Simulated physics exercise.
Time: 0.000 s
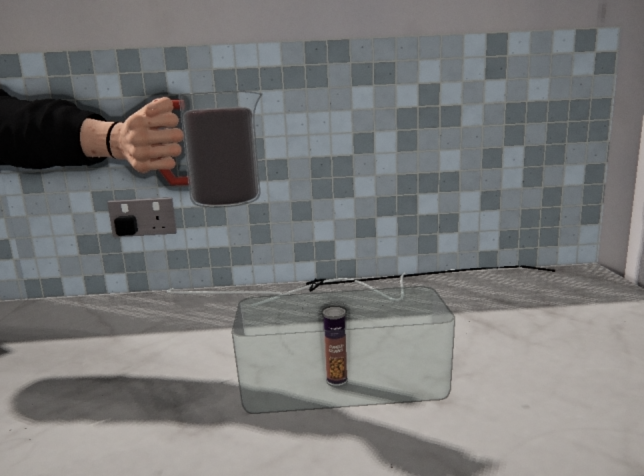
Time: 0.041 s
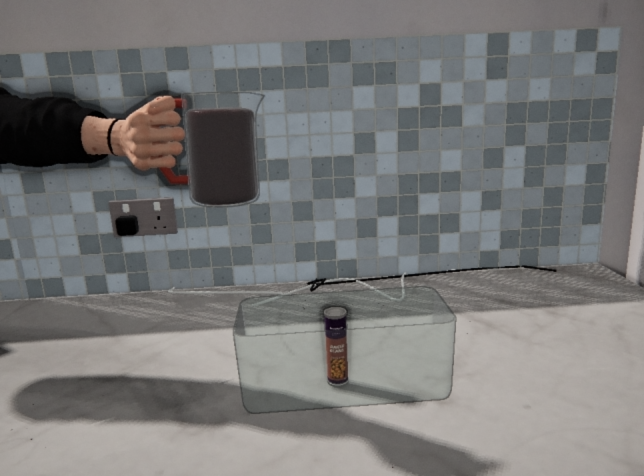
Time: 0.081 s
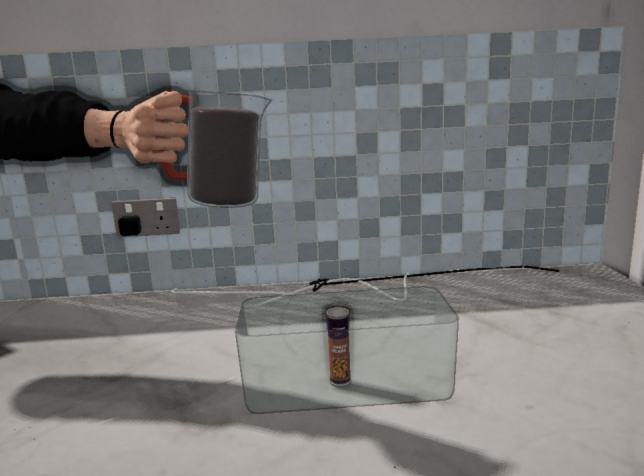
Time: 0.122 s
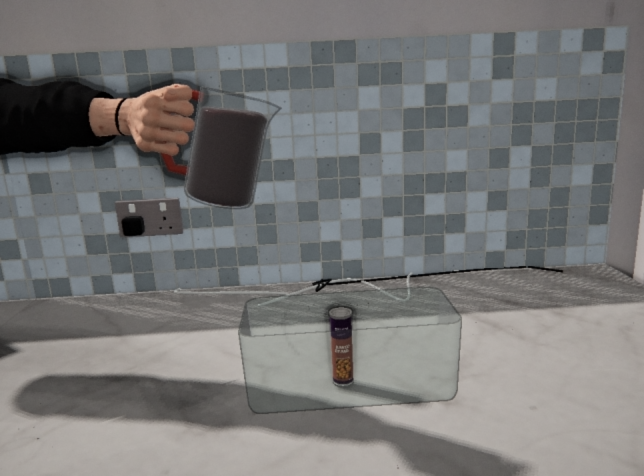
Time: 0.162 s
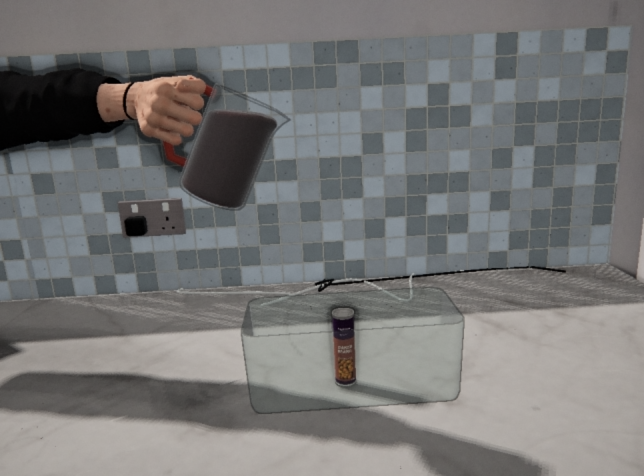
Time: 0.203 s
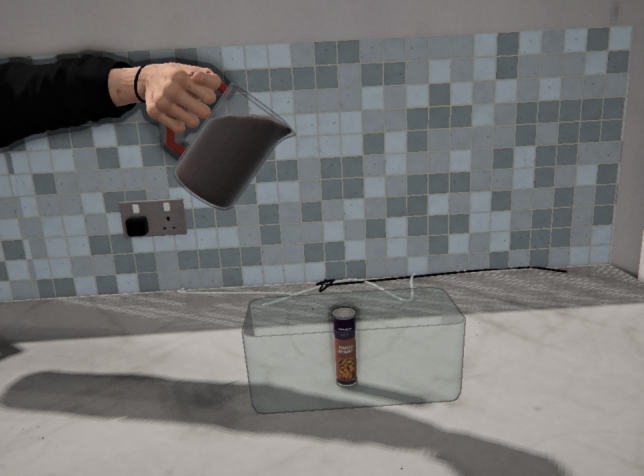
On a marble counter against a tiled wall, a clear oblong basin holds a small closed tin, while above and to the left a hand grips a pitcher of dark liquid upright, then tilts it steadily to the right.
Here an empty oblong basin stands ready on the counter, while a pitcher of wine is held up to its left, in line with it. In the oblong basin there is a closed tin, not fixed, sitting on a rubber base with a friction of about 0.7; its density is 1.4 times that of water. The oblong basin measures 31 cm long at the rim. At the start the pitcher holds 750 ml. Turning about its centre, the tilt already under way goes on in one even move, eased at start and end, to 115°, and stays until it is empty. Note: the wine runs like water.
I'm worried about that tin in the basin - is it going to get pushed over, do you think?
It does not tip.
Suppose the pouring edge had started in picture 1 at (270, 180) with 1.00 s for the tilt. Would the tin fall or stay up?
Then the tin comes down.
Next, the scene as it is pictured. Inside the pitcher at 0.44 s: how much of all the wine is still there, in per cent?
About 58 per cent.
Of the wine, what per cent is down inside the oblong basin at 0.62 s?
The share is close to 50 percent.
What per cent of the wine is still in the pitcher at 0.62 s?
Close to 16 percent of the whole amount.
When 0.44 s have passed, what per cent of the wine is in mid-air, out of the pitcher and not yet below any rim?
Around 38 in a hundred.
After 0.44 s the tilt is 110° and 58 per cent is still to pour; the tin stands where it began.
After 0.62 s the tilt is 115° and 15 per cent is still to pour; the tin stands where it began.
After 0.81 s the tilt is 115° and 1 per cent is still to pour; the tin stands where it began.
After 1.01 s the tilt is 115° and 0 per cent is still to pour; the tin stands where it began.
In the end the tin stands where it began.
